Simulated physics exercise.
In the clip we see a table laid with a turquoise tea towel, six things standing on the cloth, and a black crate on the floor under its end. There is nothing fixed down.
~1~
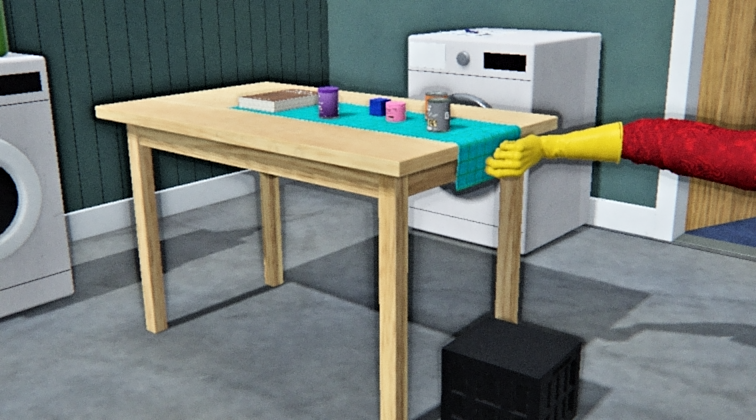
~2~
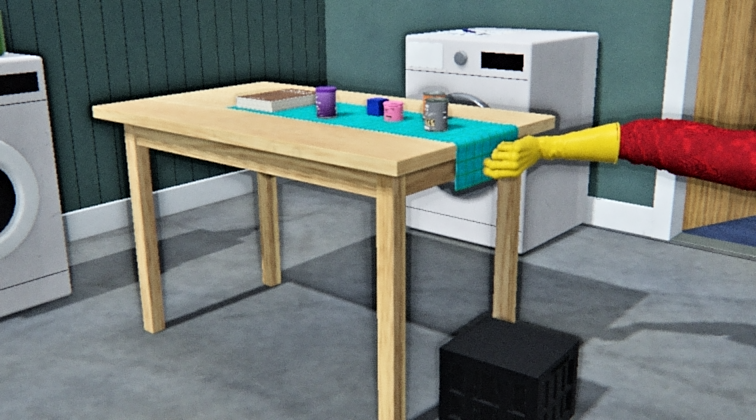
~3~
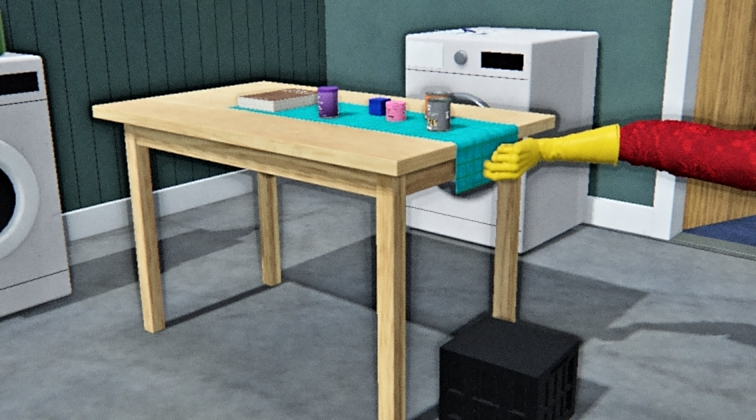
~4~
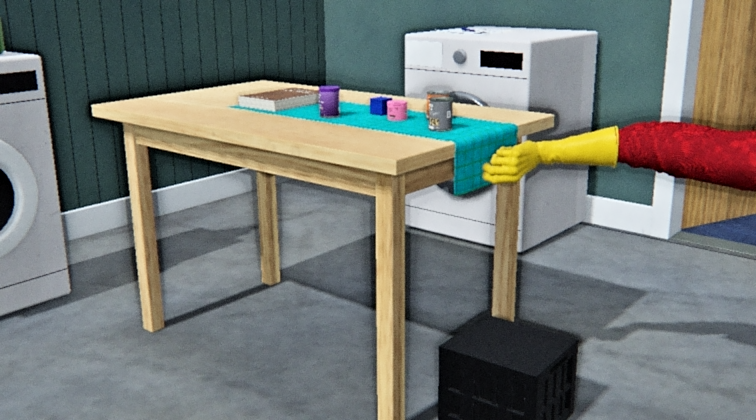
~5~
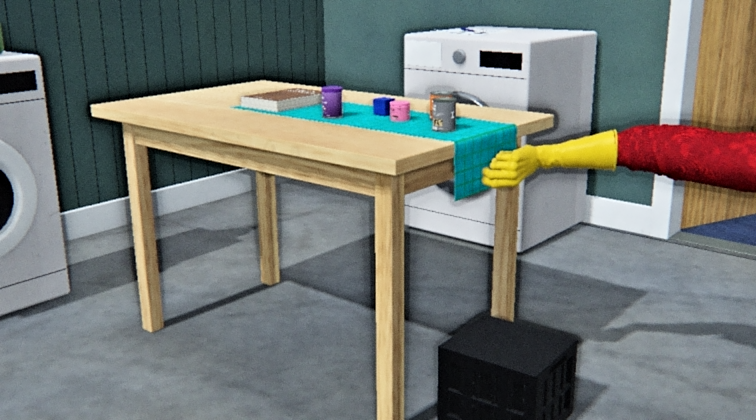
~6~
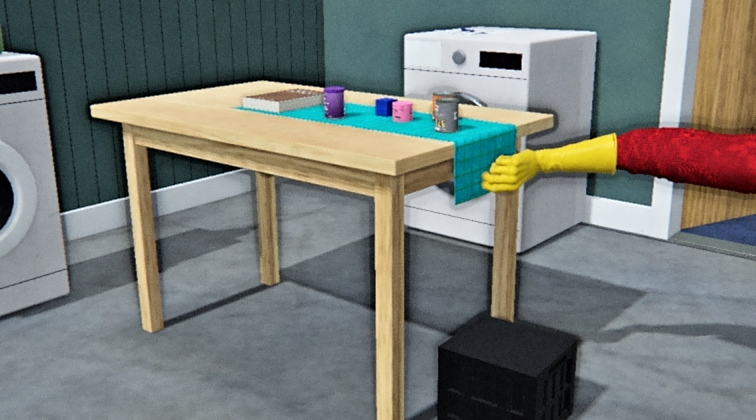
A yellow-gloved hand slowly pulls the turquoise cloth and its objects slightly rightward along the table.
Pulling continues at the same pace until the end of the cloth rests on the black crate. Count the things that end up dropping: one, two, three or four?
The number that drops is four.
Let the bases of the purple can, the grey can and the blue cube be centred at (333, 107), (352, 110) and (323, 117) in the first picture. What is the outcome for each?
The purple can holds on; the grey can remains up; the blue cube holds on.
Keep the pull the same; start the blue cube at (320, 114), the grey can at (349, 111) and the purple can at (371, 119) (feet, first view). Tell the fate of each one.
The blue cube is still on top, the grey can is still on top and the purple can is off the top.
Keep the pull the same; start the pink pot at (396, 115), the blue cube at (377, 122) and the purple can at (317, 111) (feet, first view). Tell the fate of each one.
Pink pot: Goes. Blue cube: Goes. Purple can: Stays.
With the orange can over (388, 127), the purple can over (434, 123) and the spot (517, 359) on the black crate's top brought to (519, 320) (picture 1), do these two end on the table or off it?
Orange can: Lost; purple can: Lost.
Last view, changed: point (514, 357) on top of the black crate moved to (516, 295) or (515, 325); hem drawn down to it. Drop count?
Then 2 and 3.
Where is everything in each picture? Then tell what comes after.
Hem (457, 191); grey can (439, 99); orange can (437, 93); pink pot (396, 103); blue cube (380, 99); purple can (328, 88); top of the crate (517, 359), in the first picture.
Hem (456, 191); grey can (437, 99), in the second picture.
Hem (456, 194); orange can (437, 93), in the third picture.
Hem (454, 196); pink pot (397, 102); top of the crate (514, 357), in the fourth picture.
Hem (455, 202); blue cube (384, 98), in the fifth picture.
Hem (455, 205); grey can (447, 99); orange can (444, 93); pink pot (403, 103); blue cube (386, 99); purple can (334, 88), in the sixth picture.
Early on, hem near (486, 254); grey can gone.
Midway, hem near (486, 311); grey can, orange can and pink pot gone.
Near the end, hem on the crate; grey can, orange can, pink pot and blue cube gone.
Finally, hem on the crate; grey can, orange can, pink pot and blue cube gone. It carries off four.
